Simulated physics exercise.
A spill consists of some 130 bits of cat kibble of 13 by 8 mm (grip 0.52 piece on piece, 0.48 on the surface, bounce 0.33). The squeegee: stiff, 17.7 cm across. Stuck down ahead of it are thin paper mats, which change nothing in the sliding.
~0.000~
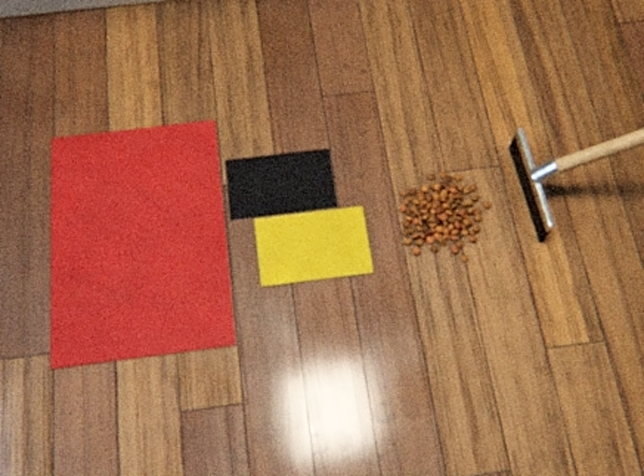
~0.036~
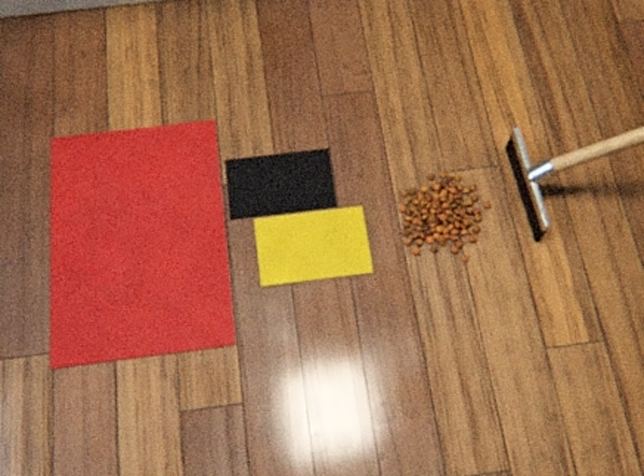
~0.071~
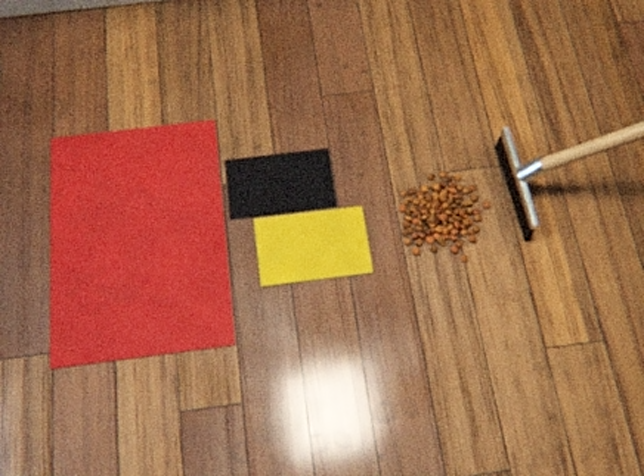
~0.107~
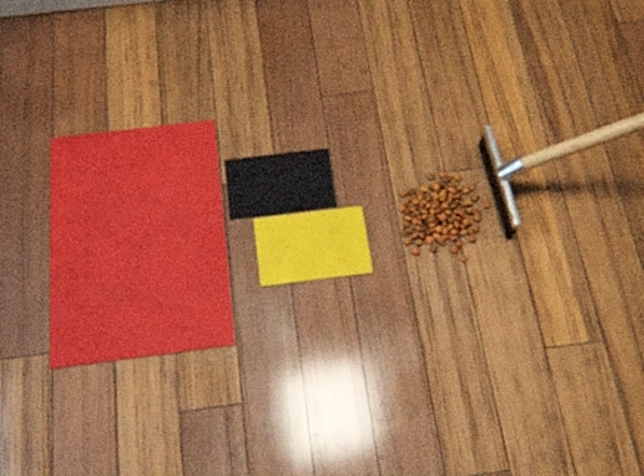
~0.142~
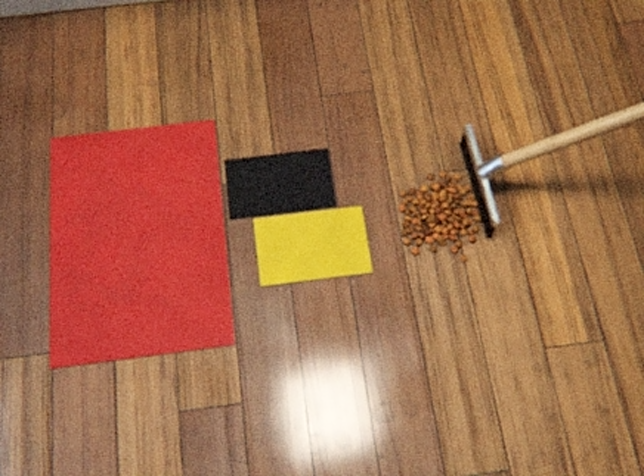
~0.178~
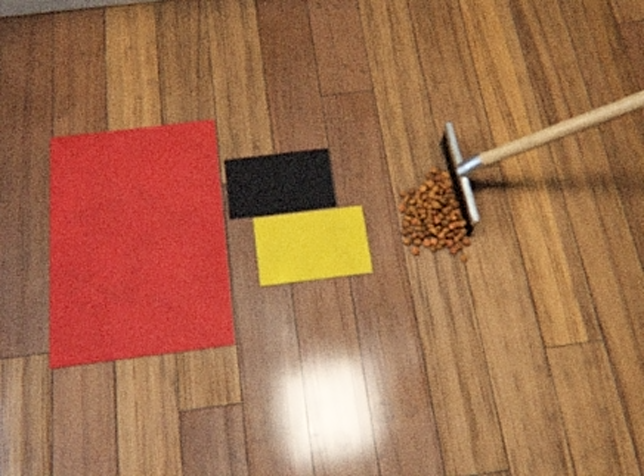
On a wooden floor, a squeegee slides left and pushes into a pile of brown kibble.
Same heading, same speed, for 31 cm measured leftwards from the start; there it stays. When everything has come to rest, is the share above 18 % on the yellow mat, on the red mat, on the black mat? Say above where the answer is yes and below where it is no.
Yellow mat: Above; red mat: Below; black mat: Above.
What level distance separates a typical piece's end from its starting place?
Roughly 22 cm.
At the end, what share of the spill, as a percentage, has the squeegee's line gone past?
Some 30 percent.
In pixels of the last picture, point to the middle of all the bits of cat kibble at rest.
(308, 219).
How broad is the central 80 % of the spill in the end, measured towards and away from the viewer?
Around 18 centimetres.
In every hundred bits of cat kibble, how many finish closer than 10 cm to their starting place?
I'd put it at around 25 per cent.
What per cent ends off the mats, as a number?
It comes to around 35 percent.
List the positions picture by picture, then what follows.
In the first frame, squeegee from (550, 227) to (519, 134); moved 0.0 cm; pieces shifted so far, 0; middle of the spill at (439, 212); yellow mat at (313, 246); black mat at (281, 184); red mat at (139, 236).
In the second frame, squeegee from (546, 227) to (515, 133); moved 0.6 cm; pieces shifted so far, 0; middle of the spill at (438, 211).
In the third frame, squeegee from (534, 226) to (504, 133); moved 2.3 cm; pieces shifted so far, 0; middle of the spill at (438, 211).
In the fourth frame, squeegee from (516, 225) to (487, 131); moved 5.1 cm; pieces shifted so far, 0; middle of the spill at (438, 211).
In the fifth frame, squeegee from (495, 223) to (467, 130); moved 8.2 cm; pieces shifted so far, 4; middle of the spill at (438, 211).
In the sixth frame, squeegee from (475, 221) to (448, 128); moved 11.5 cm; pieces shifted so far, 87; middle of the spill at (435, 213); yellow mat at (312, 246); black mat at (280, 183); red mat at (138, 236). Its speed is about 0.90 m/s, heading 12 degrees away from the viewer.
After 0.35 s, squeegee 27 cm from its start, spill 18 cm wide; yellow mat 25 %, off the mats 75 %.
Then, at 0.51 s, squeegee 32 cm from its start, spill 21 cm wide; yellow mat 30 %, black mat 40 %, off the mats 30 %.
After 0.66 s, squeegee 32 cm from its start, spill 21 cm wide; yellow mat 25 %, black mat 40 %, off the mats 35 %.
In the end, at 1.1 s, yellow mat 25 %, black mat 40 %, red mat 0 %, off the mats 35 %.
